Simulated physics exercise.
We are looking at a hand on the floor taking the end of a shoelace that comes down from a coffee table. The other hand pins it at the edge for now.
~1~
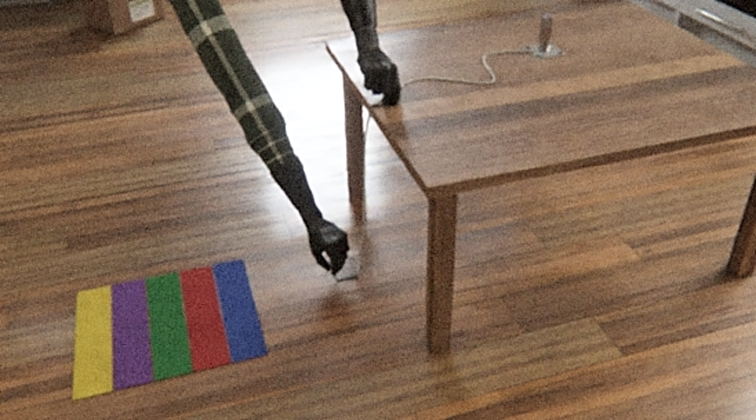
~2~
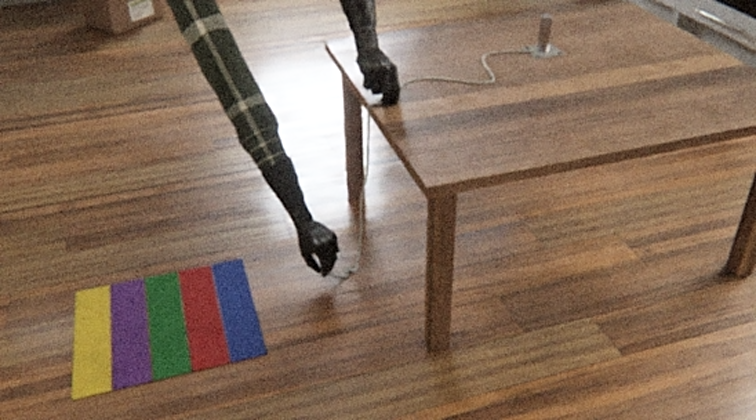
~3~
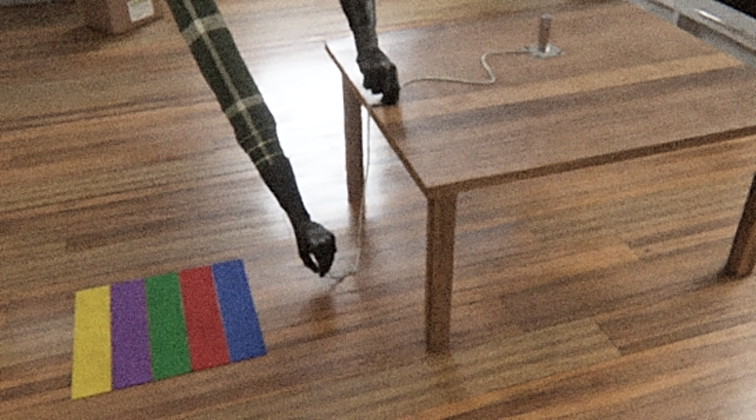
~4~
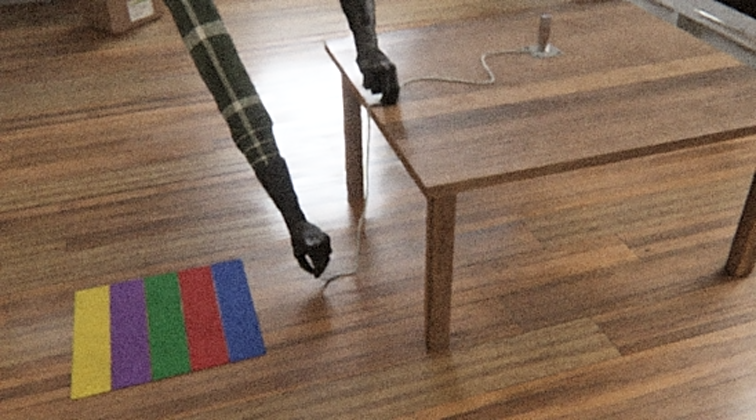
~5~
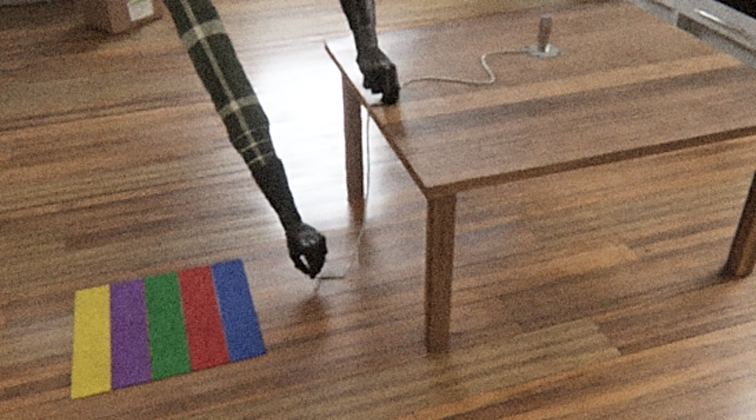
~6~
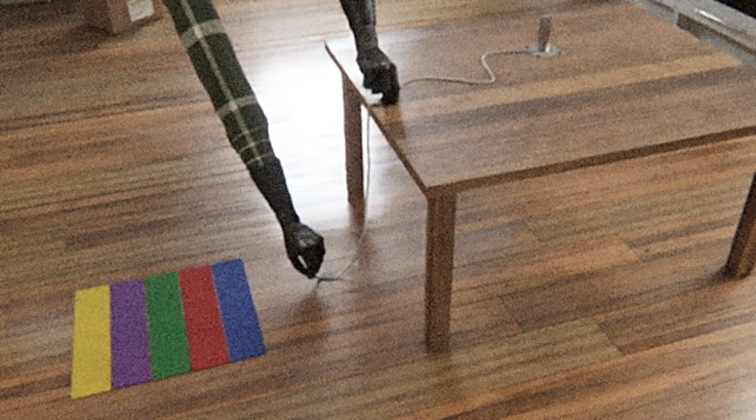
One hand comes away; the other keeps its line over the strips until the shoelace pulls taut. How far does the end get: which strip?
The end stops over the purple strip.
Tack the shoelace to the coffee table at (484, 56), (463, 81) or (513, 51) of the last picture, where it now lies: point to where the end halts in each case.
Try by try, around (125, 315), (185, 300) and (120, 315).
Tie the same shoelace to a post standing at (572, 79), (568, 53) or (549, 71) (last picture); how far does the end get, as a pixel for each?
Try by try, around (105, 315), (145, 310) and (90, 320).
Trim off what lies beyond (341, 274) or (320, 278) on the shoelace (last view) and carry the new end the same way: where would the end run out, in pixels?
Near (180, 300) and (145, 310).
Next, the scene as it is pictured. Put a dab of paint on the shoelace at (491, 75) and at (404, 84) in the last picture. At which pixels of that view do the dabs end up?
They go to (449, 73) and to (354, 106).
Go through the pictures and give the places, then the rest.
End (332, 270); blue (246, 339); red (209, 347); green (171, 356); purple (133, 365); yellow (93, 374), in the first frame.
End (322, 272); shoelace through (501, 52) (493, 79) (414, 80) (369, 114) (364, 187) (359, 252), in the second frame.
End (319, 272), in the third frame.
End (314, 273); shoelace through (501, 52) (493, 79) (414, 80) (368, 114) (367, 187) (357, 253), in the fourth frame.
End (310, 274), in the fifth frame.
End (308, 274); shoelace through (501, 52) (493, 79) (414, 79) (369, 113) (368, 186) (357, 253), in the sixth frame.
Early on, end near (187, 300); over red.
Midway, end near (143, 309); over purple.
At the end of the slack, end near (118, 314); over purple. It gets as far as the purple strip.
